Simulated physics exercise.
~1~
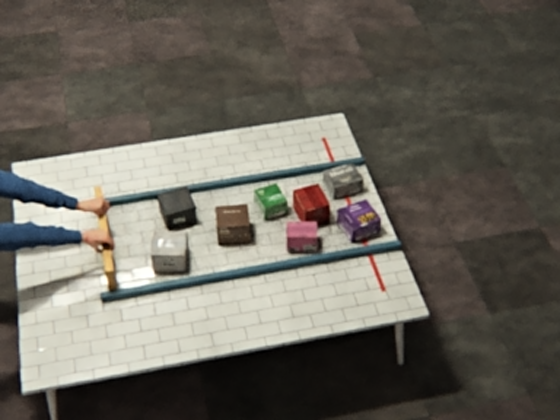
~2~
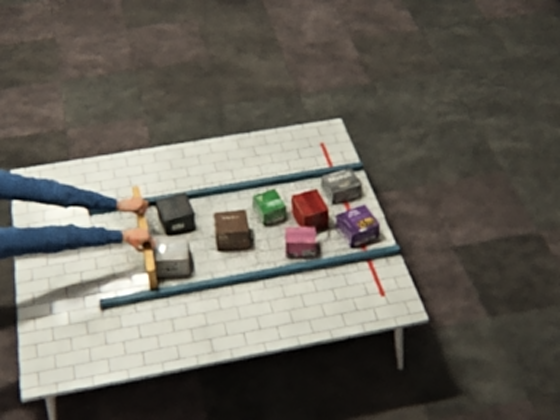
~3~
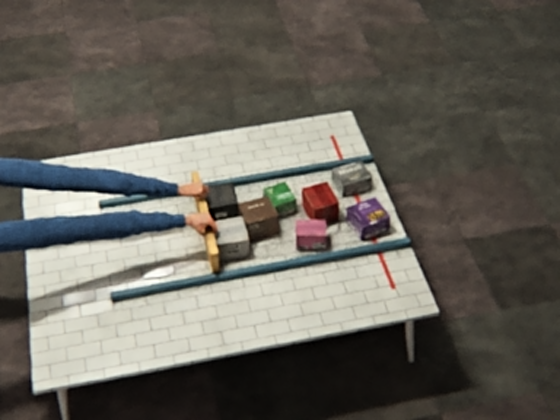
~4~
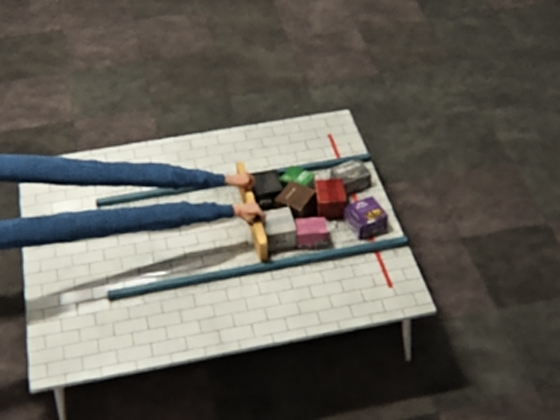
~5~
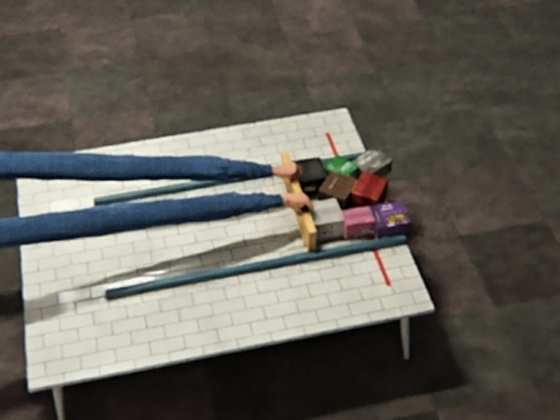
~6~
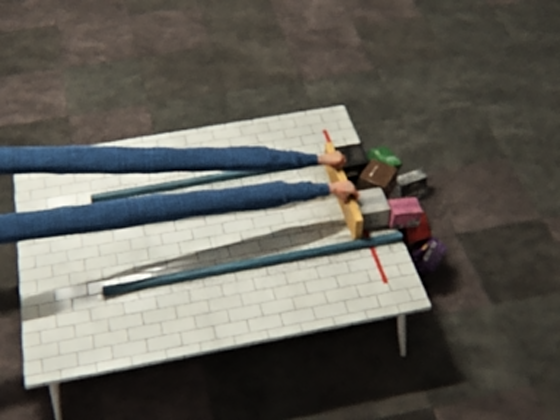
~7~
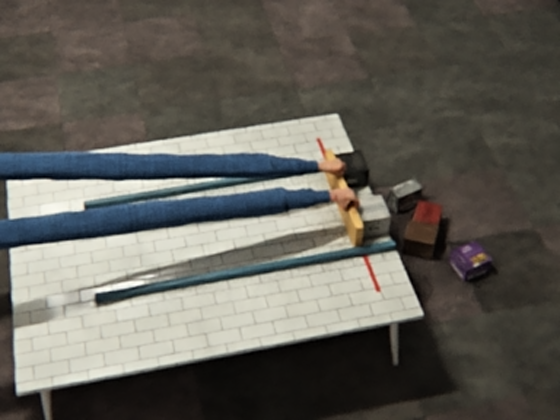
At the start, two blue-sleeved arms hold a wooden plank upright at the left of a white tiled table, with eight small boxes spread between two blue rails. The hands push the plank right, and it gathers the white, black and brown boxes. These close up on the green, pink and red ones, and soon the whole group slides over the red tape toward the right edge. The purple, red, grey, green, pink and brown boxes tip off and fall. The plank stops by the tape, with the black and white boxes still on the table.
